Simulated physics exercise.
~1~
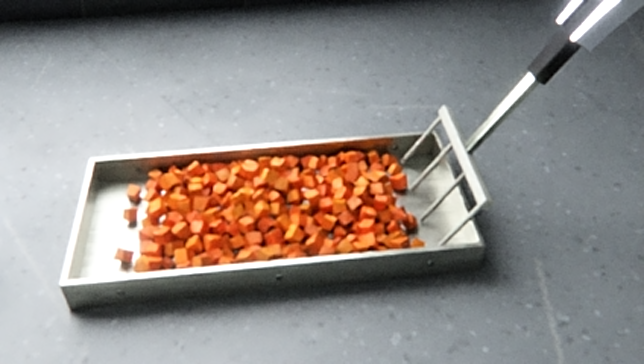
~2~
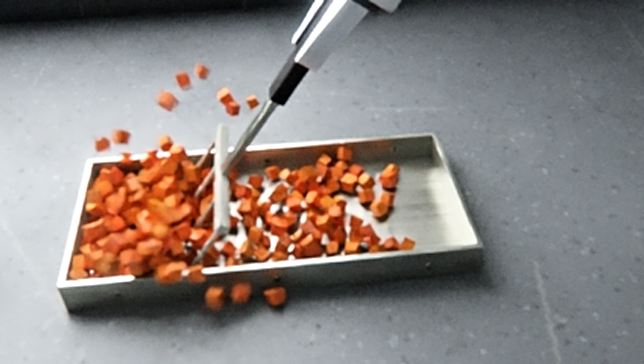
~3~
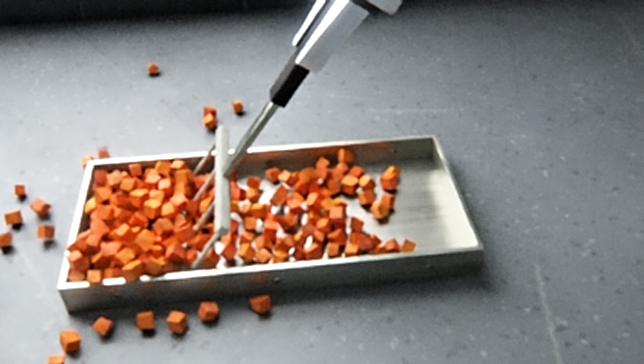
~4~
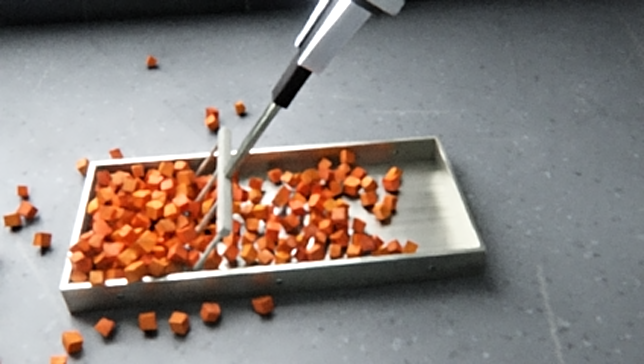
The clip shows a robotic arm sweeping a pronged tool leftward through orange vegetable cubes in a shallow metal tray, piling many at the left and tossing some over the sides. The tool stops partway, and scattered cubes settle on the gray tabletop while most remain inside.
